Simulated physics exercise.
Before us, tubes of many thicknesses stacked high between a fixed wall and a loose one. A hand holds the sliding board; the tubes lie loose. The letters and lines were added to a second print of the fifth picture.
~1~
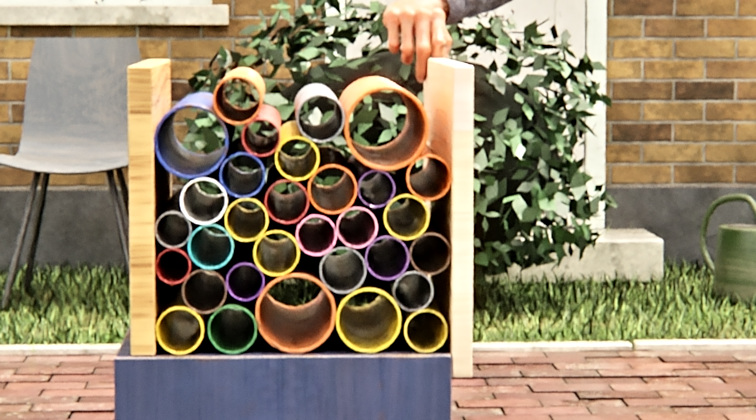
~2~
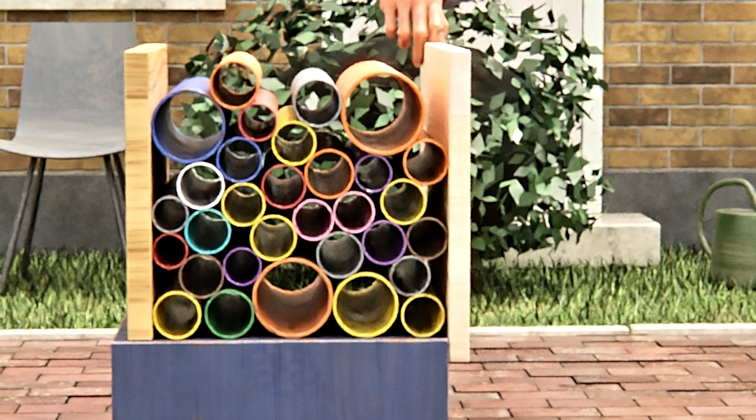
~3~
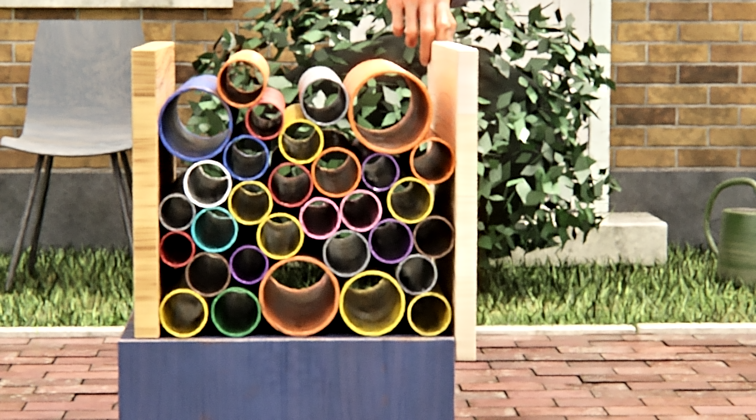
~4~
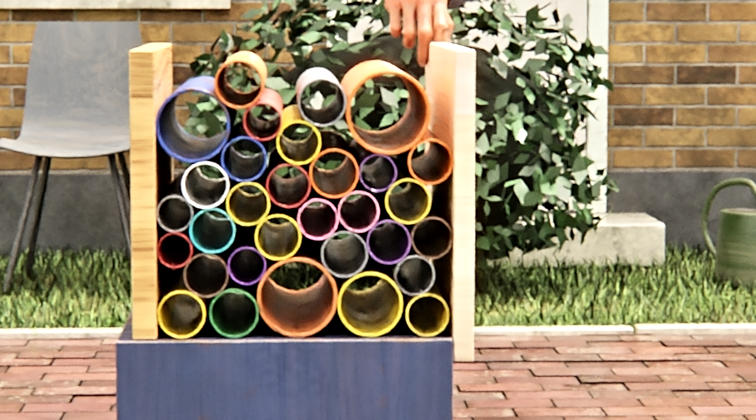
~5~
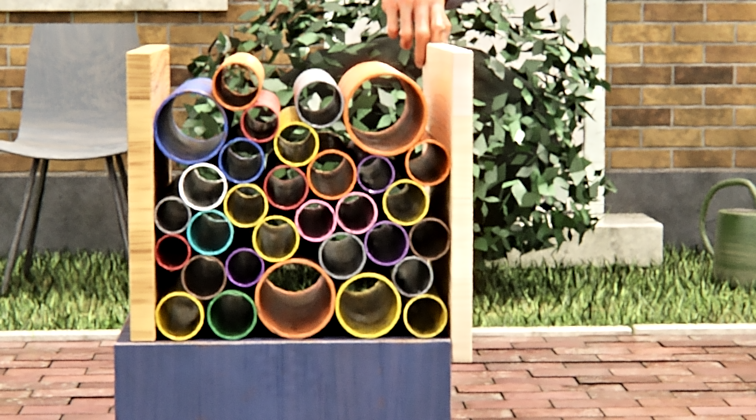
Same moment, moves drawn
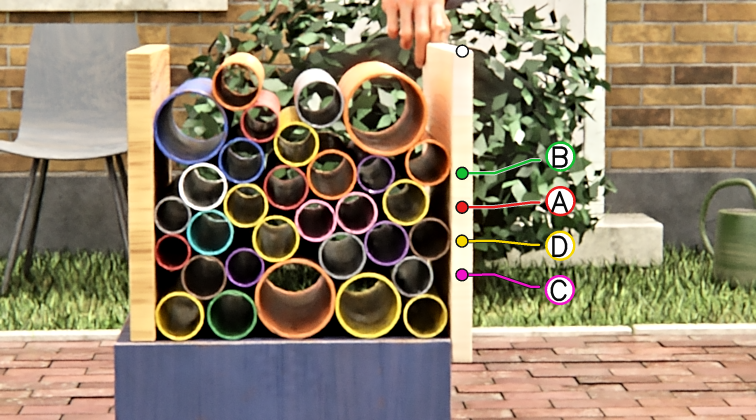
A hand resting at the top of the right wooden board, barely moving, as colourful tubes sit still in a stack outdoors.
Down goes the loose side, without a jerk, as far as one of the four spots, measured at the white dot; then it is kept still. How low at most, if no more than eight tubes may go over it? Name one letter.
The answer is mark C.
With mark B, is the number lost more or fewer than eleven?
Fewer than eleven.
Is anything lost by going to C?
Yes.
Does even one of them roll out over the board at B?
No, at B.
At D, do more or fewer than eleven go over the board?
It loses fewer than eleven.
On the marked copy, A at (462, 207); B at (462, 173); C at (462, 275); D at (462, 241); the white dot at (462, 52).
With C. Early on, top of the board (451, 148).
Further on, top of the board (451, 257).
At the end, top of the board (451, 274), six out over the board.
As for the rest, A two out over the board; B none out over the board; D two out over the board.
